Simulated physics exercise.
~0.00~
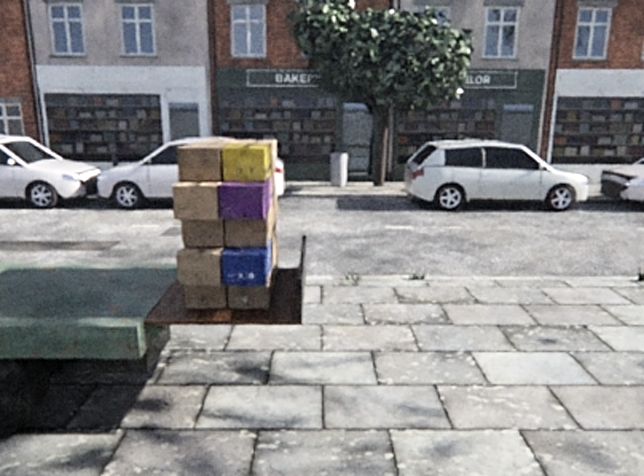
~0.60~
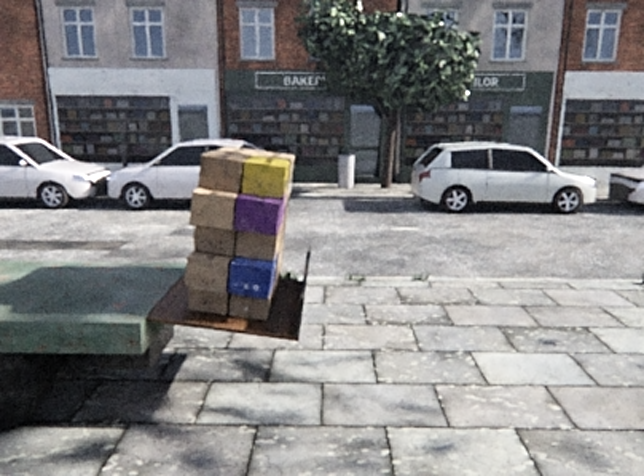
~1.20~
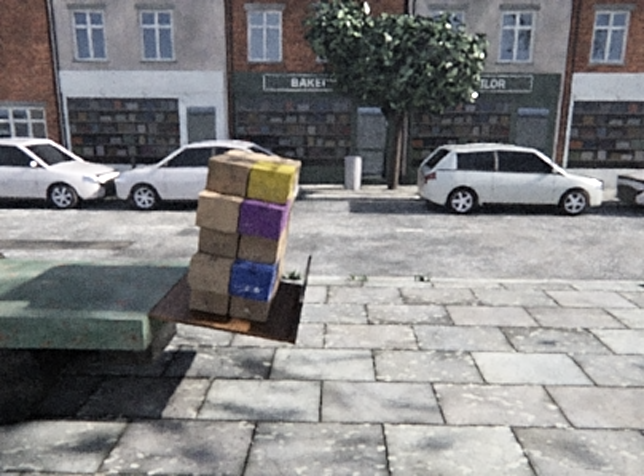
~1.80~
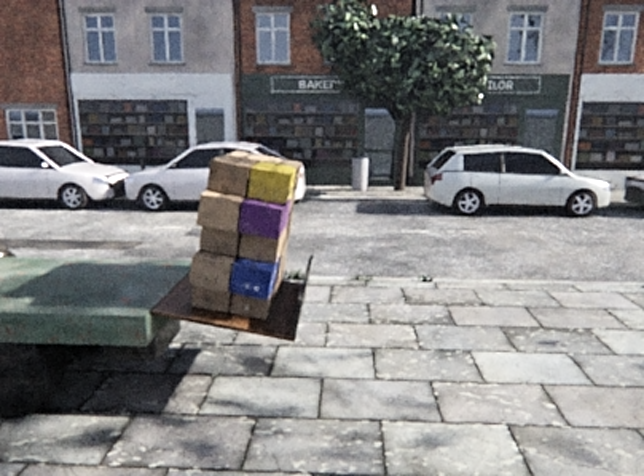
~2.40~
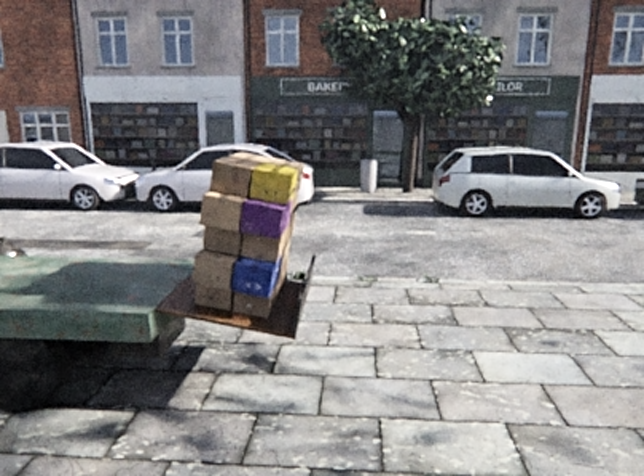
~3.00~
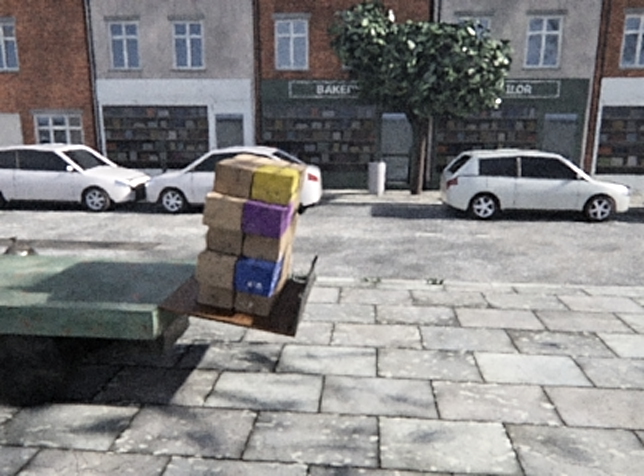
Stacked cartons leaning right as the hinged flap beneath them tilts down beside a parked-car street, all staying aboard.
